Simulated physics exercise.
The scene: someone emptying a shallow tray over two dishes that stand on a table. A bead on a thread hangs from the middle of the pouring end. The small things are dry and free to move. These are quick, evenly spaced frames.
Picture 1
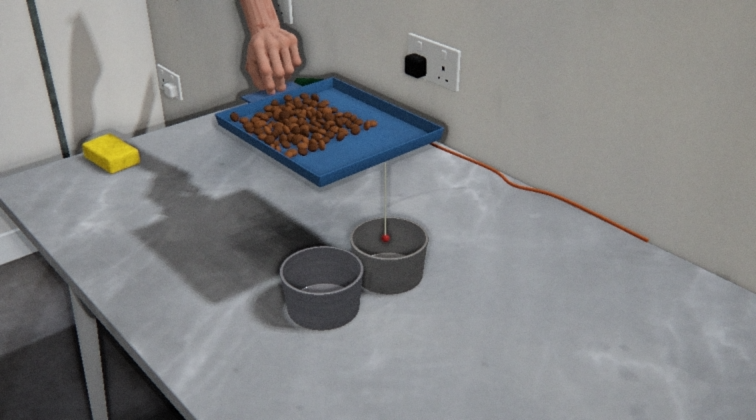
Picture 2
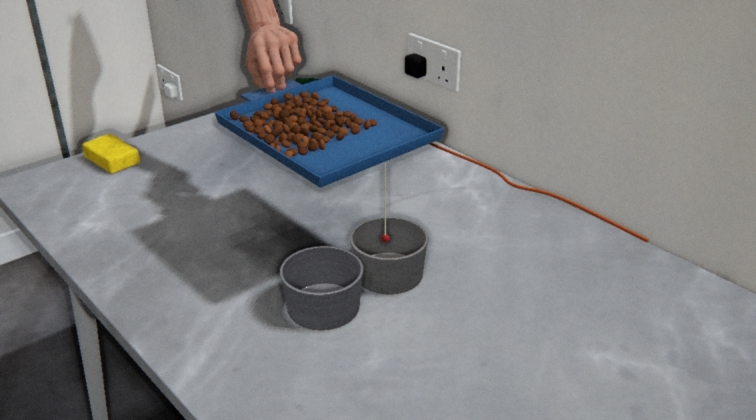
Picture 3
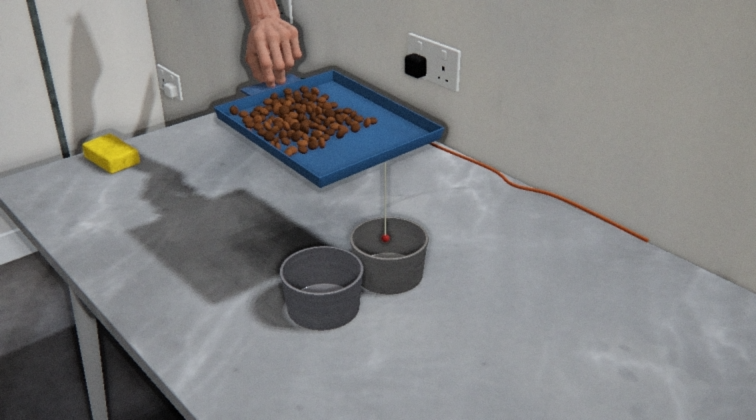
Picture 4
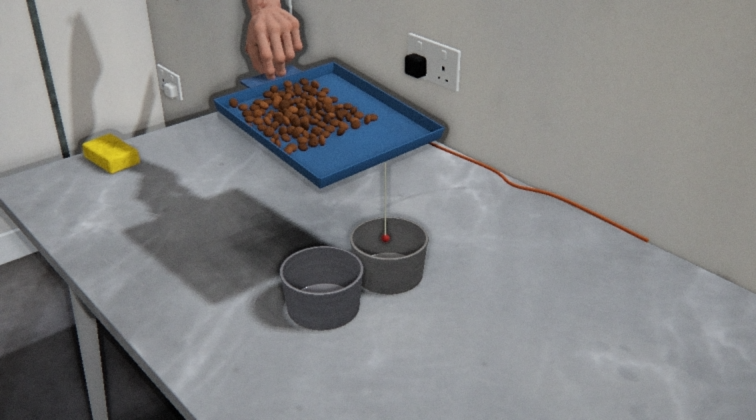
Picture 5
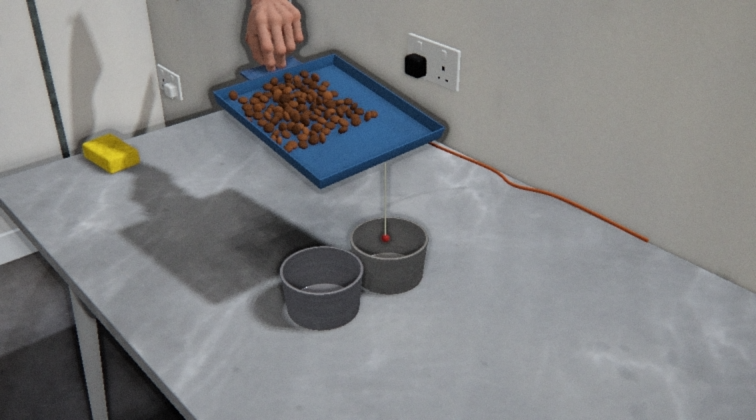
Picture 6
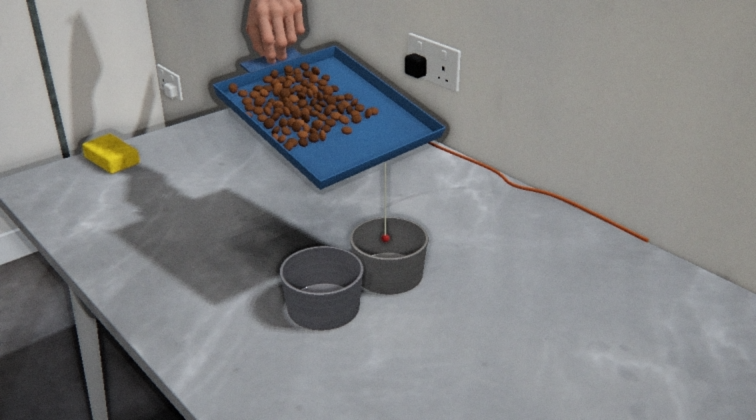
A blue tray of brown kibble, with a hand at its far end, starts out level above two dark round dishes on a grey table. The hand gradually raises the far end, and the pouring end dips slightly at its left corner, while the kibble stays bunched on the tray.
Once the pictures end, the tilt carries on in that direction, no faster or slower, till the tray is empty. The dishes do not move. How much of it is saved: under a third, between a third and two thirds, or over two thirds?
The two hold under a third of the load.
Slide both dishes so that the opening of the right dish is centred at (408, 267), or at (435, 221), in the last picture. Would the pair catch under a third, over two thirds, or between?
At the first place over two thirds, at the second less than a third.
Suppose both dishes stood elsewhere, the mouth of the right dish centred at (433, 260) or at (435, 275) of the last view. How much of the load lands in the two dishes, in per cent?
In turn 80 and 50 in a hundred.
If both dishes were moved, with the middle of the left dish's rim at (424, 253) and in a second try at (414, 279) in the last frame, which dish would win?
One: The left-hand dish. Two: The left-hand dish.
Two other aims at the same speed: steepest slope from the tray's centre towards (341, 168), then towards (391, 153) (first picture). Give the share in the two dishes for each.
Roughly 80 per cent, and 0 per cent.
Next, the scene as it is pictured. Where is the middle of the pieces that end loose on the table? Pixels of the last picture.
At about (404, 329).
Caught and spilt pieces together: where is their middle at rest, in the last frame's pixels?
Roughly at (392, 327).
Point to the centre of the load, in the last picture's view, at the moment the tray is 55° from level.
Around (357, 143).
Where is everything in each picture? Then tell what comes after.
In the first frame, corners of the pouring end at (320, 175) and (441, 128), level; middle of the load at (303, 123), bits of dog kibble; left dish at (347, 303); right dish at (414, 269); bead on its thread at (385, 238).
In the second frame, corners of the pouring end at (320, 175) and (441, 128), level; middle of the load at (303, 122).
In the third frame, corners of the pouring end at (320, 176) and (441, 128), tipped barely, lowest at the left corner; middle of the load at (303, 118).
In the fourth frame, corners of the pouring end at (321, 177) and (441, 127), tipped a little, lowest at the left corner; middle of the load at (303, 113).
In the fifth frame, corners of the pouring end at (321, 178) and (442, 127), tipped a little, lowest at the left corner; middle of the load at (303, 108).
In the sixth frame, corners of the pouring end at (321, 179) and (442, 127), tipped a little, lowest at the left corner; middle of the load at (303, 103); left dish at (347, 303); right dish at (414, 269).
Soon, tray tipped steeply; nearly all on the tray; a stray few in the air.
A while on, tray tipped right over; most on the tray; a small part outside both; a small part in the air.
Towards the end, tray tipped past a quarter turn; a small part in the left dish; a stray few in the right dish; most outside both.
Finally, tray tipped past a quarter turn; a small part in the left dish; a stray few in the right dish; most outside both.
